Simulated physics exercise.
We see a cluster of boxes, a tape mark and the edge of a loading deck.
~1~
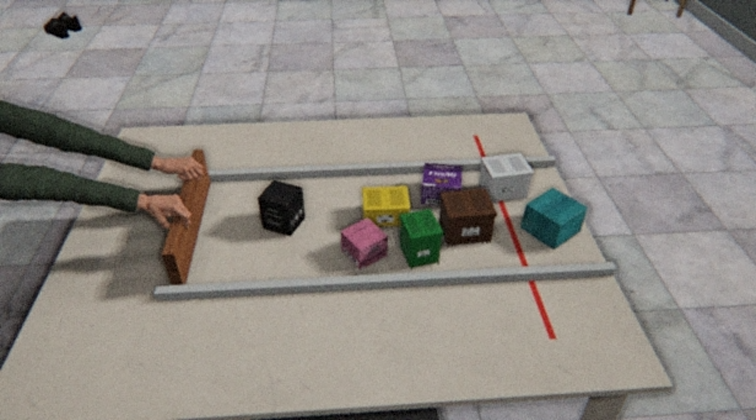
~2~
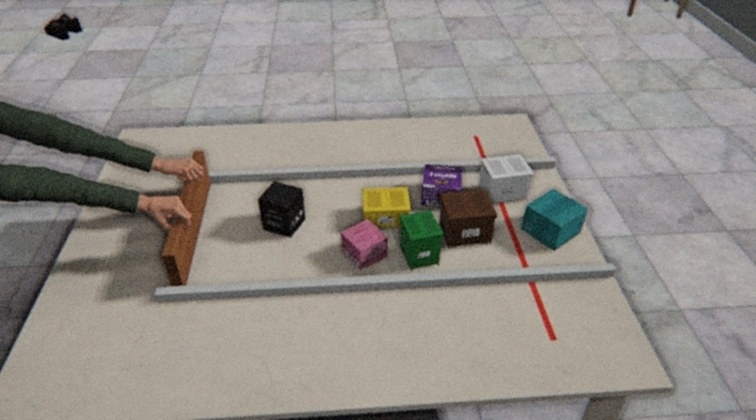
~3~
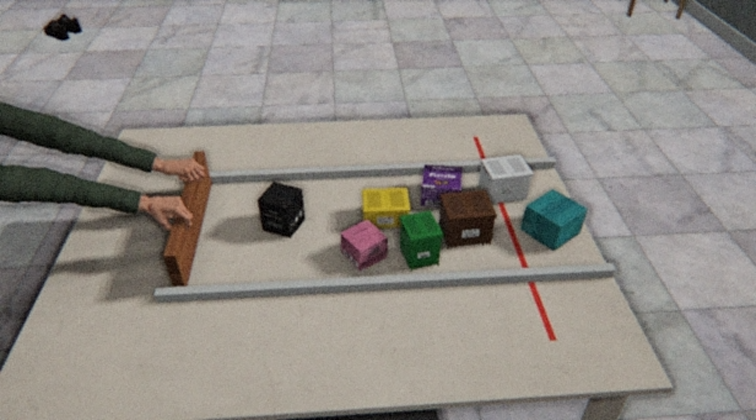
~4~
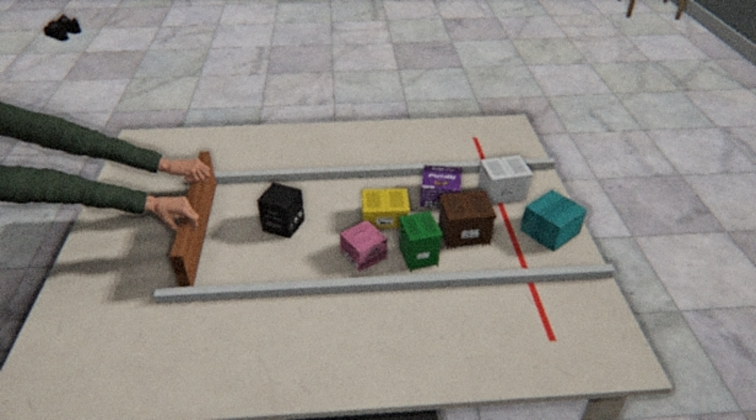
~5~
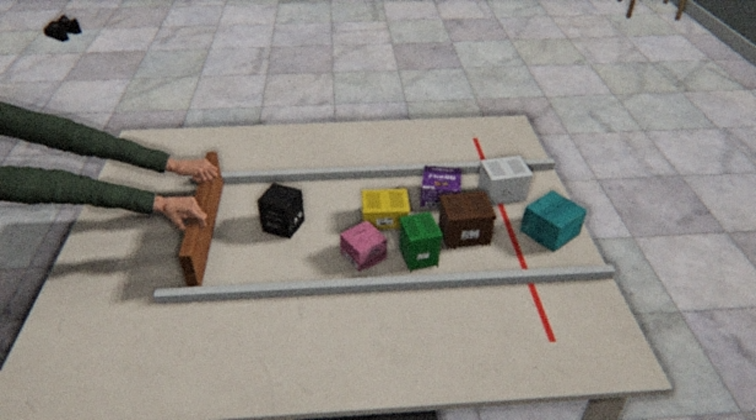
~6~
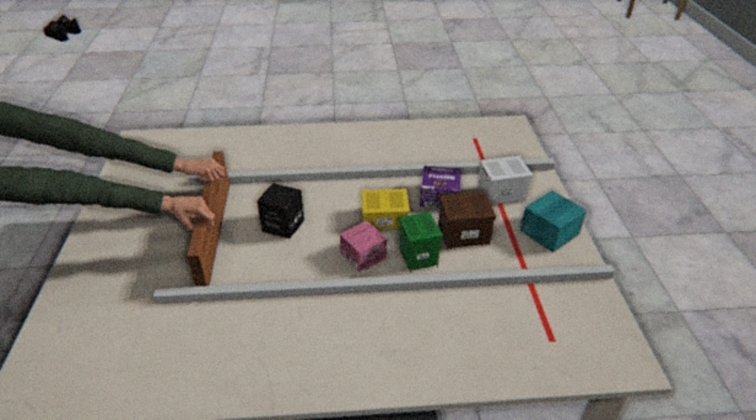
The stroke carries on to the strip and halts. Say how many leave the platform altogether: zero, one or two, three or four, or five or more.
The number that fall off is three or four.
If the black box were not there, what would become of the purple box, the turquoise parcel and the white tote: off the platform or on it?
The purple box remains up, the turquoise parcel is lost, the white tote falls.
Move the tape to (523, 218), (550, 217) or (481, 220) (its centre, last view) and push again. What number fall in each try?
In that order 3, 5 and 2.
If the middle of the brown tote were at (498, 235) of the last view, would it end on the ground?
Then it goes over.
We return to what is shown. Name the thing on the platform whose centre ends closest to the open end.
That is the purple box.
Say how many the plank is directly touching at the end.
It touches 2.
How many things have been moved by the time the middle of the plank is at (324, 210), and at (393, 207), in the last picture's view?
At the one place 1, at the other 7.
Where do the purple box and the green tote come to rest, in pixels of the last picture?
First (557, 174), then (576, 245).
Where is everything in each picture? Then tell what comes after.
Turquoise parcel (554, 218); white tote (505, 178); brown tote (466, 218); plank (189, 214); tape (507, 217), in the first picture.
White tote (505, 180); green tote (420, 241), in the second picture.
Brown tote (466, 219); pink box (364, 245), in the third picture.
Turquoise parcel (553, 220); yellow tote (385, 209), in the fourth picture.
White tote (504, 181); plank (204, 216), in the fifth picture.
Turquoise parcel (553, 221); white tote (504, 181); brown tote (465, 221); plank (211, 216); tape (506, 219), in the sixth picture.
A little later, none off yet; turquoise parcel at rest near (553, 221); white tote at rest near (504, 181); brown tote at rest near (465, 221).
Next, none off yet; turquoise parcel at rest near (553, 221); white tote shifted about its own width near (535, 175); brown tote shifted about its own width near (505, 225).
When it is over, the number that fall off is three or four; down, brown tote, white tote and turquoise parcel.
